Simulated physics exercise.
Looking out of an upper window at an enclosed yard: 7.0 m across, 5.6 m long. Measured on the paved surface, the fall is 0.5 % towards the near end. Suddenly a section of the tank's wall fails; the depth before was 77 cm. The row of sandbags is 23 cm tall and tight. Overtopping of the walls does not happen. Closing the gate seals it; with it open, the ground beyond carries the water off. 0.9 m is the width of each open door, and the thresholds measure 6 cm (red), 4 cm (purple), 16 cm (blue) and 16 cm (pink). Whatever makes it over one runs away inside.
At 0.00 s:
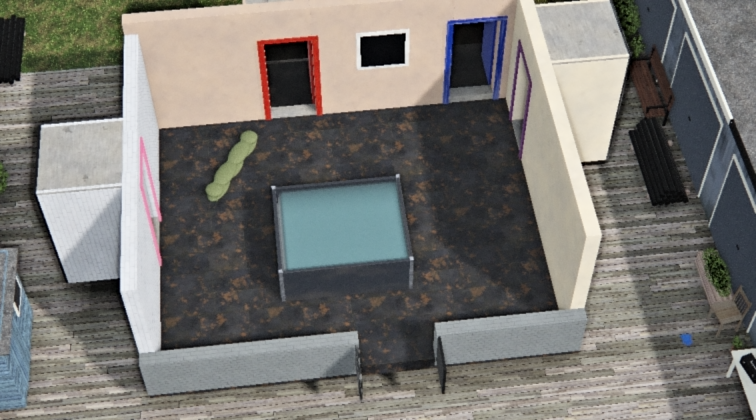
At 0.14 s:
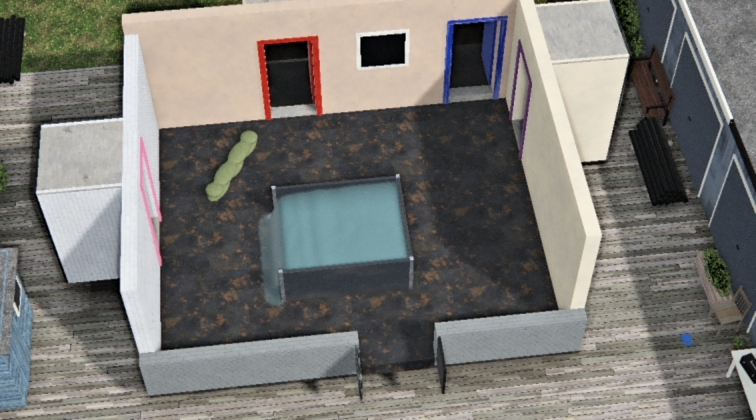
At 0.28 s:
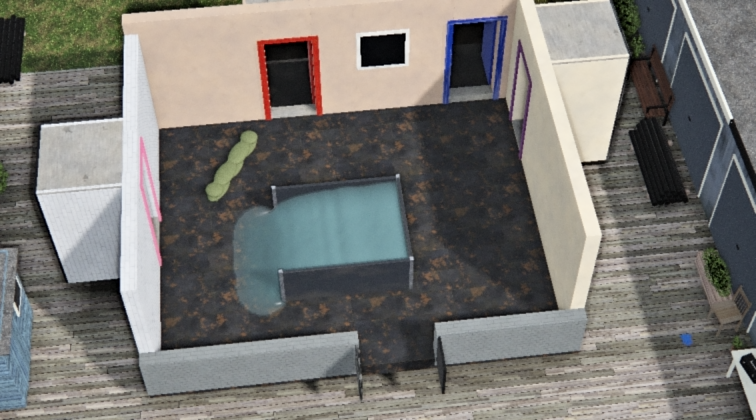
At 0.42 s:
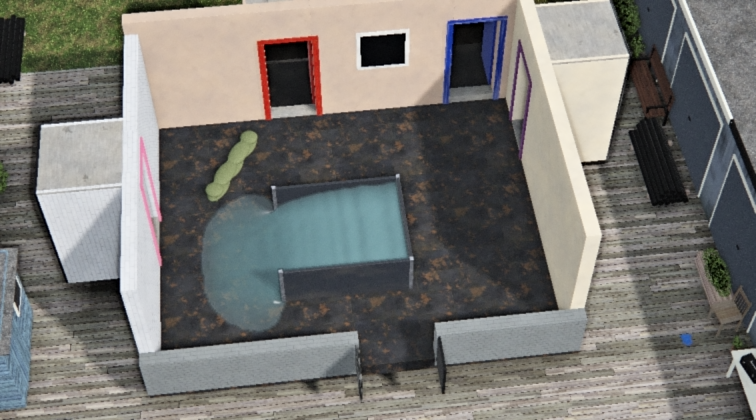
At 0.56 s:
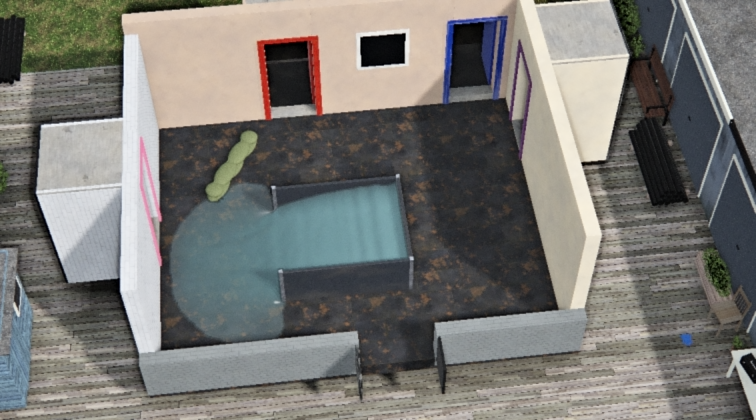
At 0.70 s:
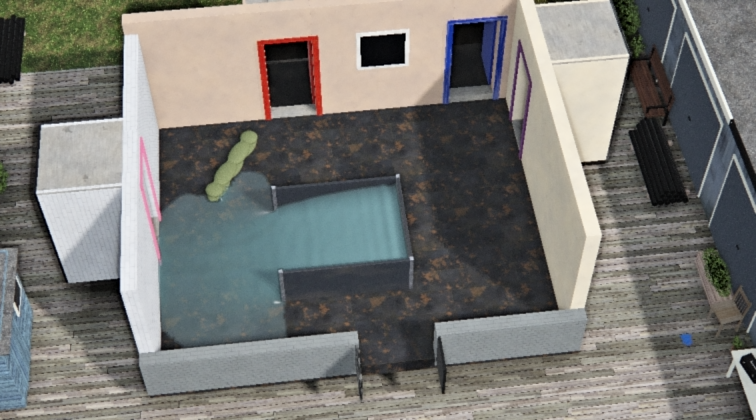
Water poured out of the left side of a glassy tank in a walled yard, fanning across the dark floor in a widening pool until it reached the left wall and the green lumpy shape.
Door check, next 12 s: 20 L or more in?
Red door no, purple door yes, blue door no, pink door yes.
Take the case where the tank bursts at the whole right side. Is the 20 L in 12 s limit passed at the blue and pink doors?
Blue goes beyond, pink stays inside, judged against that limit.
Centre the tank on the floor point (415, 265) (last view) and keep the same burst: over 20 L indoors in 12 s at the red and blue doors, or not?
For the red door, the amount is too high; for the blue door, the amount is acceptable.
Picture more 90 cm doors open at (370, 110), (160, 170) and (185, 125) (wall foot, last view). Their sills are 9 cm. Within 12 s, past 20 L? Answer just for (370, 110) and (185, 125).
So the first one doesn't reach it, while the second one exceeds it.
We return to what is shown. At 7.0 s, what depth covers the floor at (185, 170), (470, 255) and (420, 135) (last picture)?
14, 5, 3 cm.
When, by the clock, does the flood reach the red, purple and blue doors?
Red 2.4 s, purple 5.0 s, blue 4.5 s.
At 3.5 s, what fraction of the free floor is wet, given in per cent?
Covered: Roughly 50 %.
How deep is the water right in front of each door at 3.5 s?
Depths: Red door 7 cm, purple door 0 cm, blue door 0 cm, pink door 23 cm.
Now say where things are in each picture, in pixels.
In the first frame, the tank at (341, 226) is whole and still, 77 cm deep.
In the second frame, the front is at (274, 214), 1.0 m from the gap at (281, 249); 0.5 m2 of floor is under water; 77 cm left at the back of the tank.
In the third frame, water pours out at (281, 250) and has run 1.2 m, to (254, 211); typically 13 cm deep outside, 77 cm at the tank's back.
In the fourth frame, the front is at (230, 319), 1.6 m from the gap at (281, 251); 3.2 m2 of floor is under water; 76 cm left at the back of the tank.
In the fifth frame, water pours out at (281, 251) and has run 2.0 m, to (178, 296); typically 9 cm deep outside, 70 cm at the tank's back.
In the sixth frame, water pours out at (281, 251) and has run 2.5 m, to (160, 217); typically 8 cm deep outside, 64 cm at the tank's back.
After 1.4 s water covers 25 % of the floor and is deepest (48 cm) near (162, 374); red door not reached, purple door not reached, blue door not reached, pink door 41 cm at the sill, 89 L in.
After 2.2 s water covers 30 % of the floor and is deepest (51 cm) near (162, 374); red door not reached, purple door not reached, blue door not reached, pink door 39 cm at the sill, 220 L in.
After 3.5 s water covers 50 % of the floor and is deepest (28 cm) near (162, 374); red door 7 cm at the sill, 0 L in, purple door not reached, blue door not reached, pink door 23 cm at the sill, 320 L in.
After 7.0 s water covers 95 % of the floor and is deepest (16 cm) near (553, 307); red door 4 cm at the sill, 3 L in, purple door 9 cm at the sill, 20 L in, blue door 3 cm at the sill, 0 L in, pink door 13 cm at the sill, 333 L in.
After 12.0 s water covers 95 % of the floor and is deepest (12 cm) near (529, 211); red door 3 cm at the sill, 3 L in, purple door 9 cm at the sill, 113 L in, blue door 8 cm at the sill, 0 L in, pink door 5 cm at the sill, 333 L in.
